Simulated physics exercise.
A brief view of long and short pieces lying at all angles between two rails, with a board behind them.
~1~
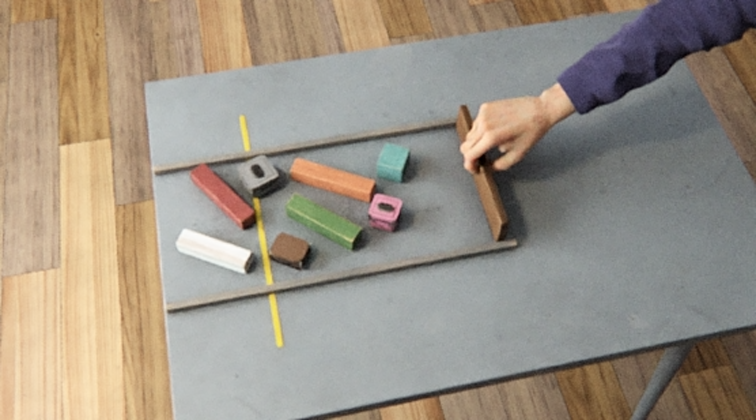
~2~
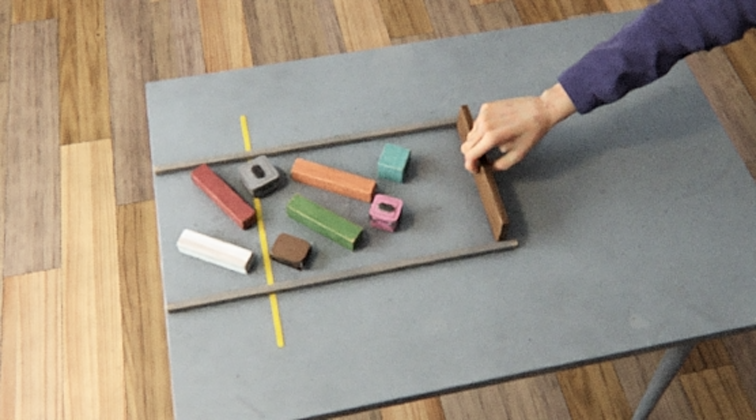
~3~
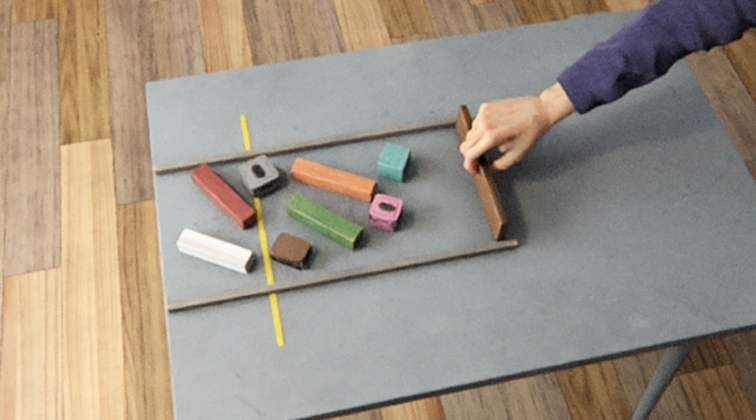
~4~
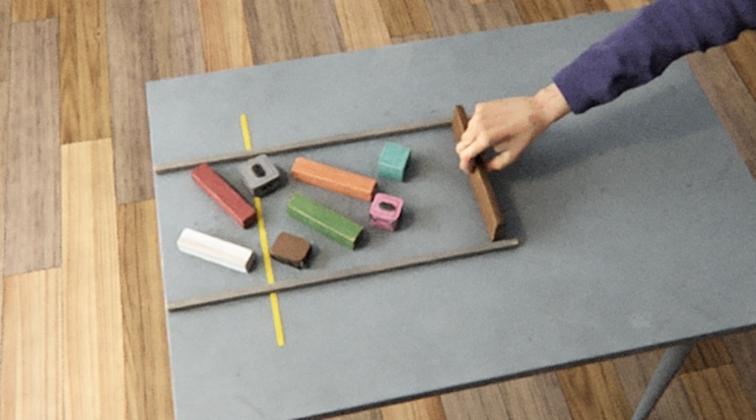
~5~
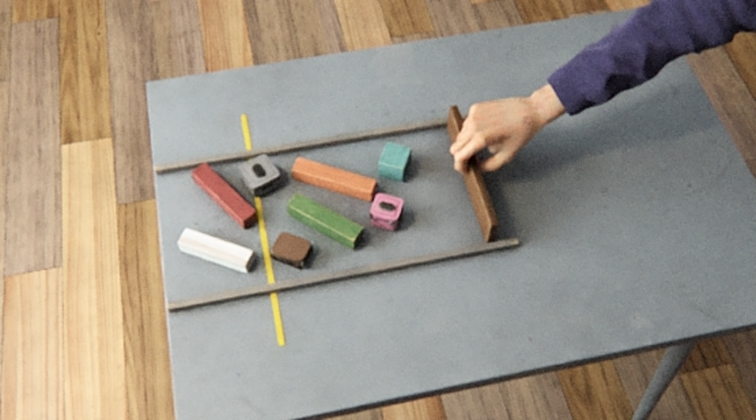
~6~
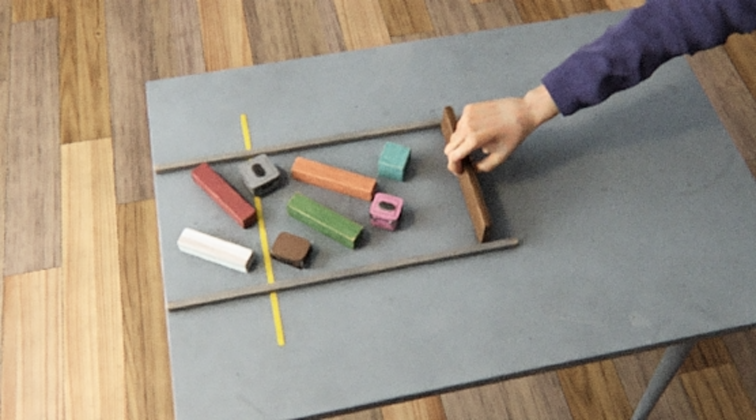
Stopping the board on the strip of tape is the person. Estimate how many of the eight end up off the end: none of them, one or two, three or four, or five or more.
Most likely the ones that land below will number nothing.
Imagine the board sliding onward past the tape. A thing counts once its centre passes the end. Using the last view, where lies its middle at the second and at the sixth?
For the first, roughly (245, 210); for the next, roughly (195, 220).
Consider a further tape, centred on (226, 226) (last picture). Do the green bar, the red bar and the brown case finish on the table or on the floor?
Well, the green bar stays where it is, the red bar comes off, and the brown case? It stays where it is.
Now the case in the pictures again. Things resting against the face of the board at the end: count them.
So the total is 2.
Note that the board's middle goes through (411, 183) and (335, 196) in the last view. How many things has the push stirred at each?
In order, the tallies are 1 and 6.
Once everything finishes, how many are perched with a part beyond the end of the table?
You'd get 2.
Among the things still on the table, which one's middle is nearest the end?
The white stick.
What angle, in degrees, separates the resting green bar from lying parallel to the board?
Roughly 15°.
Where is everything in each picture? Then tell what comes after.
White stick (215, 251); red bar (223, 196); grey case (259, 178); board (481, 172); tape (259, 221), in the first picture.
Red bar (224, 196); brown case (291, 252), in the second picture.
Grey case (260, 178); turquoise block (394, 163), in the third picture.
White stick (216, 251); orange bar (334, 179), in the fourth picture.
Red bar (224, 195); green bar (325, 221), in the fifth picture.
White stick (216, 250); red bar (224, 195); grey case (260, 177); board (465, 173); tape (261, 220), in the sixth picture.
A little later, none off yet; white stick at rest near (216, 250); red bar at rest near (224, 195); grey case at rest near (260, 177).
Next, none off yet; white stick at rest near (214, 250); red bar at rest near (223, 196); grey case shifted about its own width near (240, 179).
When it is over, the number that fall off is zero.
